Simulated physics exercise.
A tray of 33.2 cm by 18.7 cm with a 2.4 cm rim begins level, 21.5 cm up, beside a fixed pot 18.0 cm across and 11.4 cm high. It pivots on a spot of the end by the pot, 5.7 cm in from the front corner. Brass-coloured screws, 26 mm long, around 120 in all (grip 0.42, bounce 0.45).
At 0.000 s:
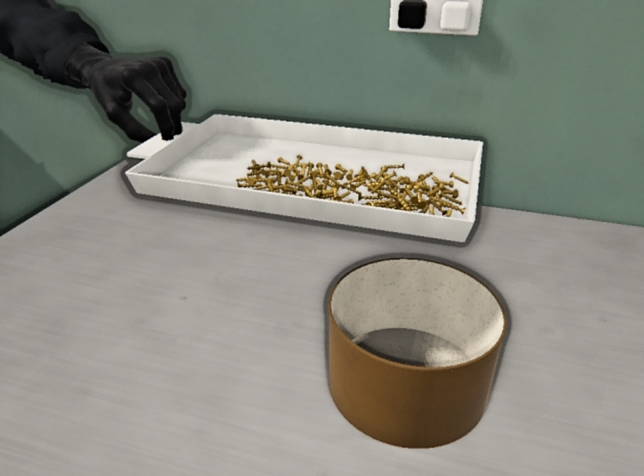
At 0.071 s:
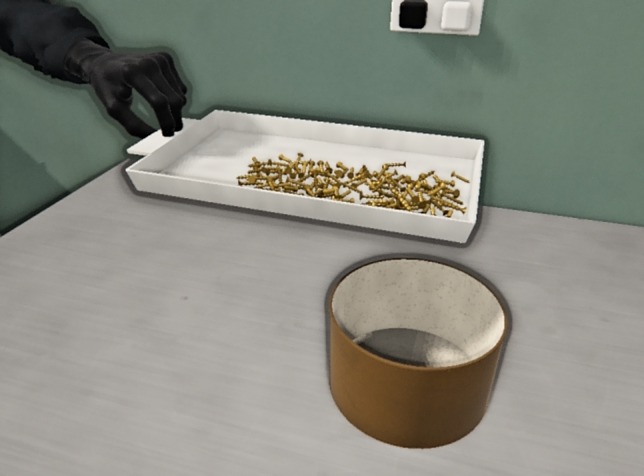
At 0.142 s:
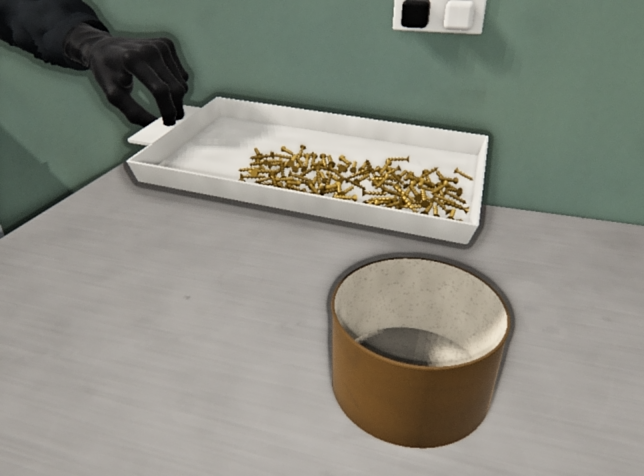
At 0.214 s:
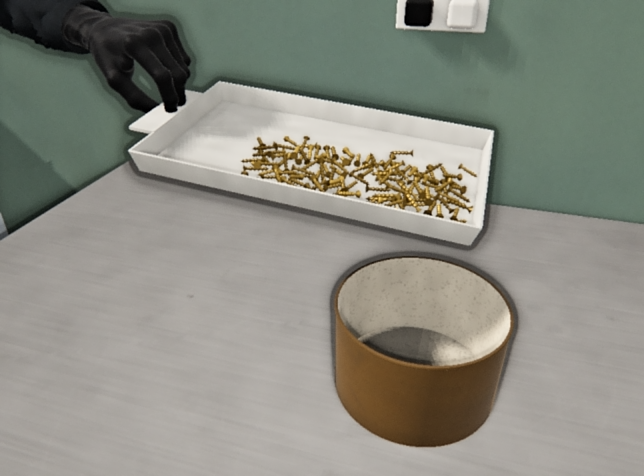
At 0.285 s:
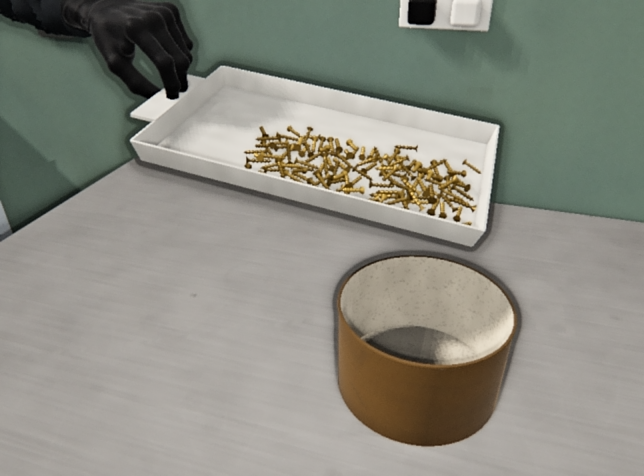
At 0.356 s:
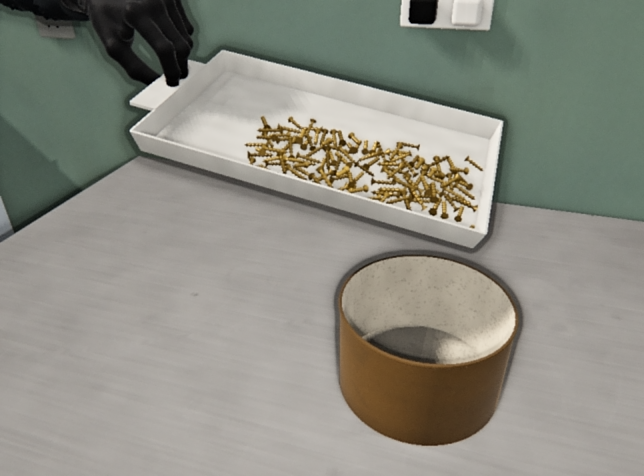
The footage shows a black-gloved hand at the left end of a white tray of brass-coloured screws, gradually raising that end so the tray slopes down to the right, while a brown pot stays on the grey surface in front.
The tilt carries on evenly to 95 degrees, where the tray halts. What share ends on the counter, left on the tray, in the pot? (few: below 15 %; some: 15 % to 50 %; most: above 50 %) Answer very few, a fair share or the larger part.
Counter: Very few, tray: Very few, pot: The larger part.
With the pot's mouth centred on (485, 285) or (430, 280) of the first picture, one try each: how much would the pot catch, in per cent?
Some 30 and 25 per cent.
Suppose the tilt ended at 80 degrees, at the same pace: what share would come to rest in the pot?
It would be near 90 per cent.
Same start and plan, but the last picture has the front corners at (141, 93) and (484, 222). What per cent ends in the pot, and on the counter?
Pot 55, counter 45.
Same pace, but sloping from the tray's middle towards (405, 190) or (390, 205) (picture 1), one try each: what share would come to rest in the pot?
About 20 and 85 per cent.
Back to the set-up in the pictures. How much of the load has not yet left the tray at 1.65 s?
Roughly 60 per cent.
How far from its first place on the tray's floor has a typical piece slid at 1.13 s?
Roughly 4 cm.
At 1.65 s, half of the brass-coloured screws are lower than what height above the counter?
Roughly 20 cm.
After 1.13 s, tilt 52 degrees; the tray holds 100 %, the pot 0 %.
Then, at 1.65 s, tilt 77 degrees; the tray holds 60 %, the pot 20 %.
After 2.23 s, tilt 95 degrees; the tray holds 5 %, the pot 95 %.
In the end, at 2.8 s, counter 5 %, tray 0 %, pot 95 %.
